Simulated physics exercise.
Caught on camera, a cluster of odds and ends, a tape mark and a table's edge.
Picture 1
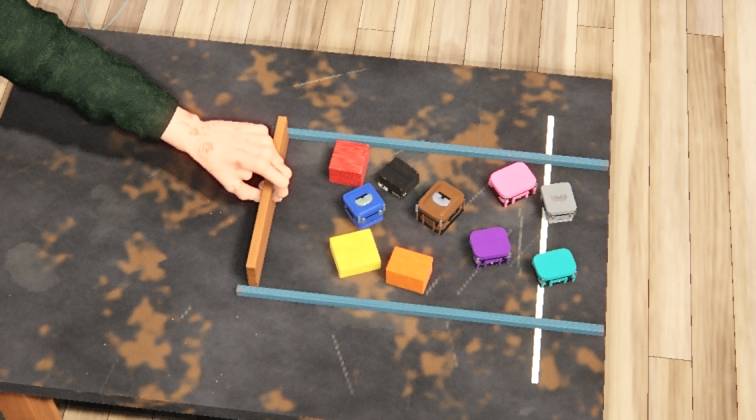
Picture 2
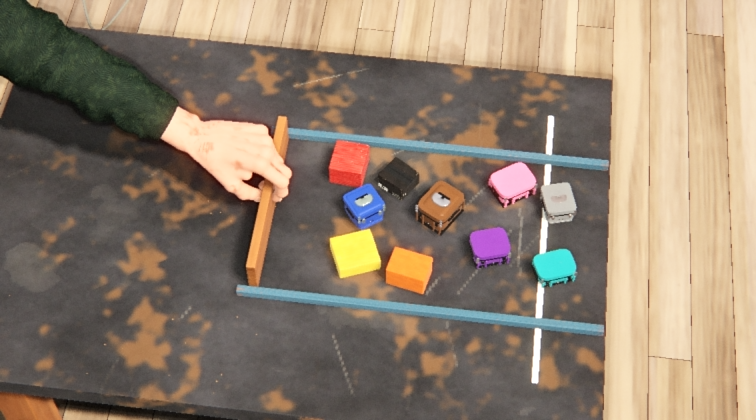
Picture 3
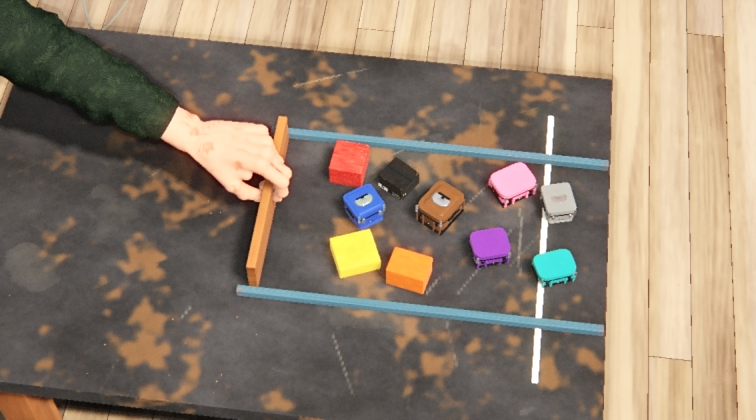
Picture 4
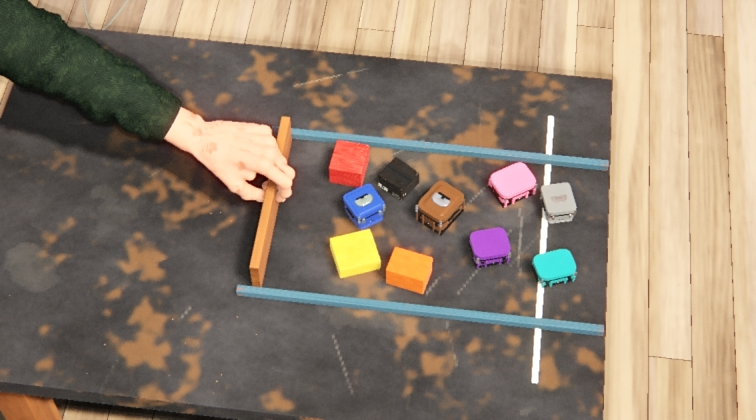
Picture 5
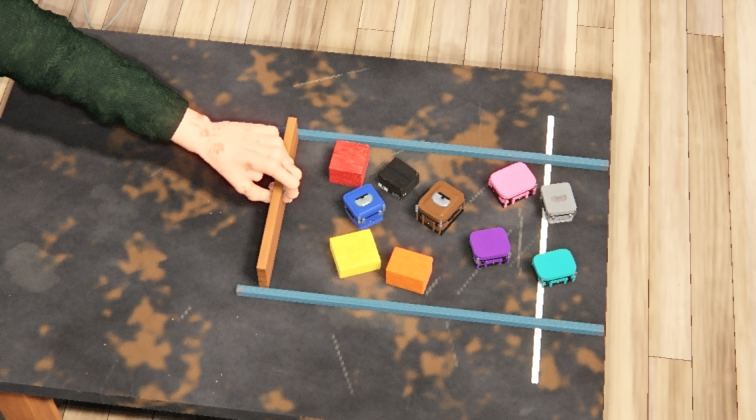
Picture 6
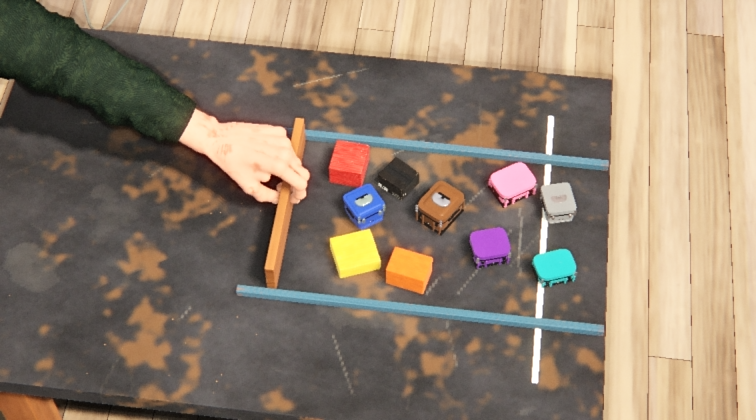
Hand in a dark green sleeve holding an upright wooden board, then sliding it slightly right towards colourful blocks and small cases lying still.
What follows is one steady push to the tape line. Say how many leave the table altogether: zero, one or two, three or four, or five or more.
Here the number that fall off is three or four.
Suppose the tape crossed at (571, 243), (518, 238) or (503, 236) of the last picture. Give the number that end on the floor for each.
In that order 7, 0 and 0.
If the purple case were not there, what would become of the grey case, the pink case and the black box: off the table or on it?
The grey case comes down, the pink case goes over, the black box is kept.
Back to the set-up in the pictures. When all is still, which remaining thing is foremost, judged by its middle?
The orange block.
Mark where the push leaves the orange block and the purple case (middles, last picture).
Near (604, 295) and (599, 252).
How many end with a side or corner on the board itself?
It touches 3.
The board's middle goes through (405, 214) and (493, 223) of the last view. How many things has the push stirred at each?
The counts are 6 and 10.
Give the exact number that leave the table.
In all, 3 of them.
Soon after, none off yet; grey case at rest near (557, 204); turquoise case at rest near (554, 269); pink case at rest near (512, 185).
In the end, the number that fall off is three or four; gone, pink case, turquoise case and grey case.
